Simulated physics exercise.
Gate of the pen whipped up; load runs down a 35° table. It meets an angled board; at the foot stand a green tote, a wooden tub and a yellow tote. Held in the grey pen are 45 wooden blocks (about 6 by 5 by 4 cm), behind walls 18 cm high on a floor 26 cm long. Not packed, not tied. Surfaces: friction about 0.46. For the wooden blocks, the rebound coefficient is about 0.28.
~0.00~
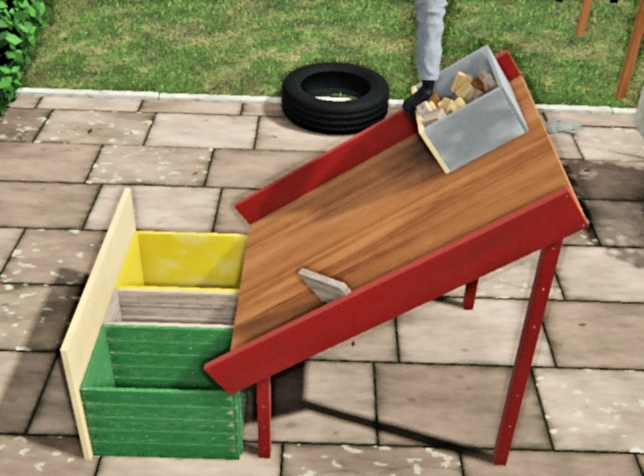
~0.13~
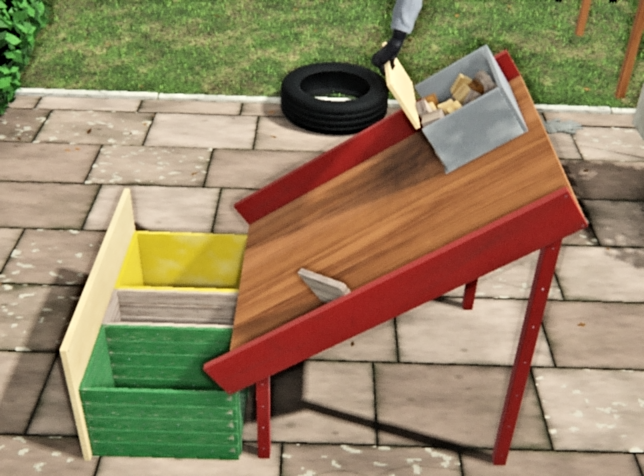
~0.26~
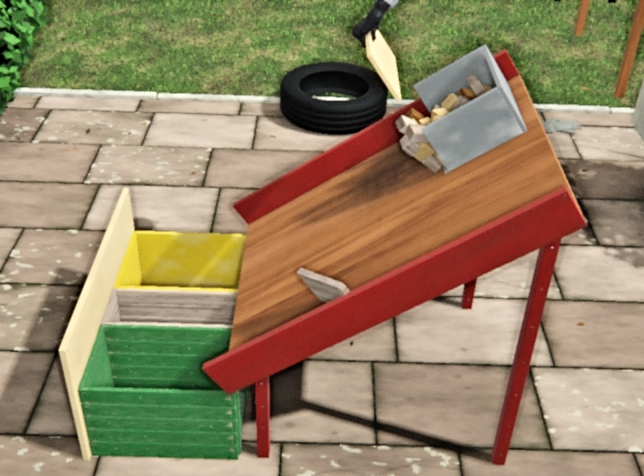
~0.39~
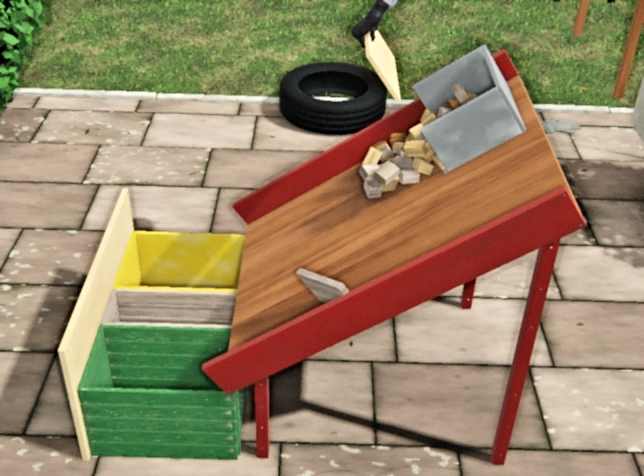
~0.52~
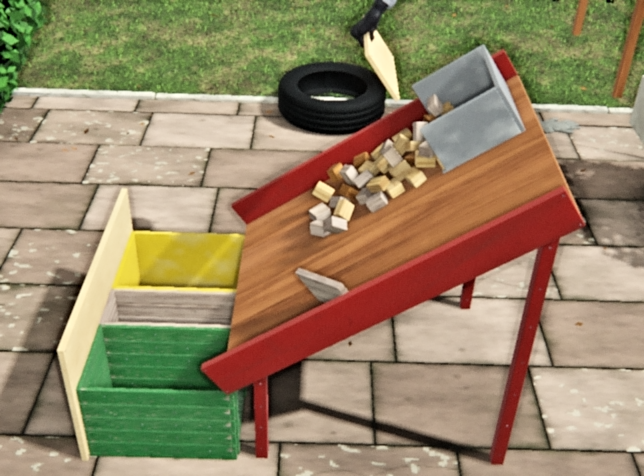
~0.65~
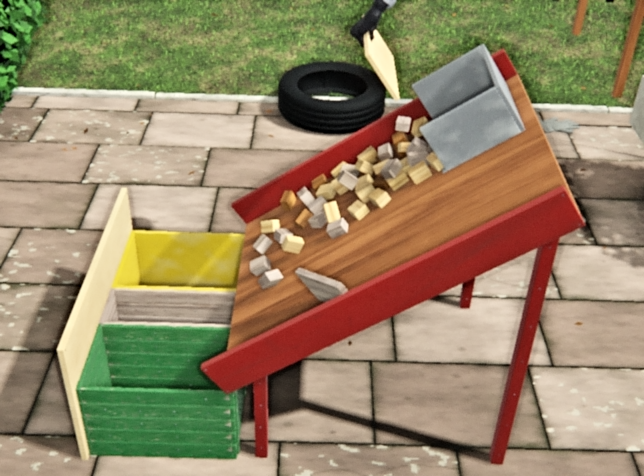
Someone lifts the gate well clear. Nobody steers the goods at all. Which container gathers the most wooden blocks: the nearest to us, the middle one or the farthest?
I reckon the one behind fills up most.
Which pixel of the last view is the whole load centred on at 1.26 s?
Somewhere near (171, 314) in the last picture's pixels.
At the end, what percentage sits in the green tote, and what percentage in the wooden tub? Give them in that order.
Close to 0 and 15 percent respectively.
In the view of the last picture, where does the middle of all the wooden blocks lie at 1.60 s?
Roughly at pixel (163, 321).
After 0.80 s, 1 in the green tote, 1 in the wooden tub, 3 in the yellow tote, 38 on the slope and 2 in the air.
After 0.99 s, 1 in the green tote, 3 in the wooden tub, 15 in the yellow tote, 23 on the slope and 3 in the air.
After 1.26 s, 1 in the green tote, 4 in the wooden tub, 32 in the yellow tote, 4 on the slope and 4 in the air.
Final count (at 1.60 s), 1 in the green tote, 6 in the wooden tub and 38 in the yellow tote.
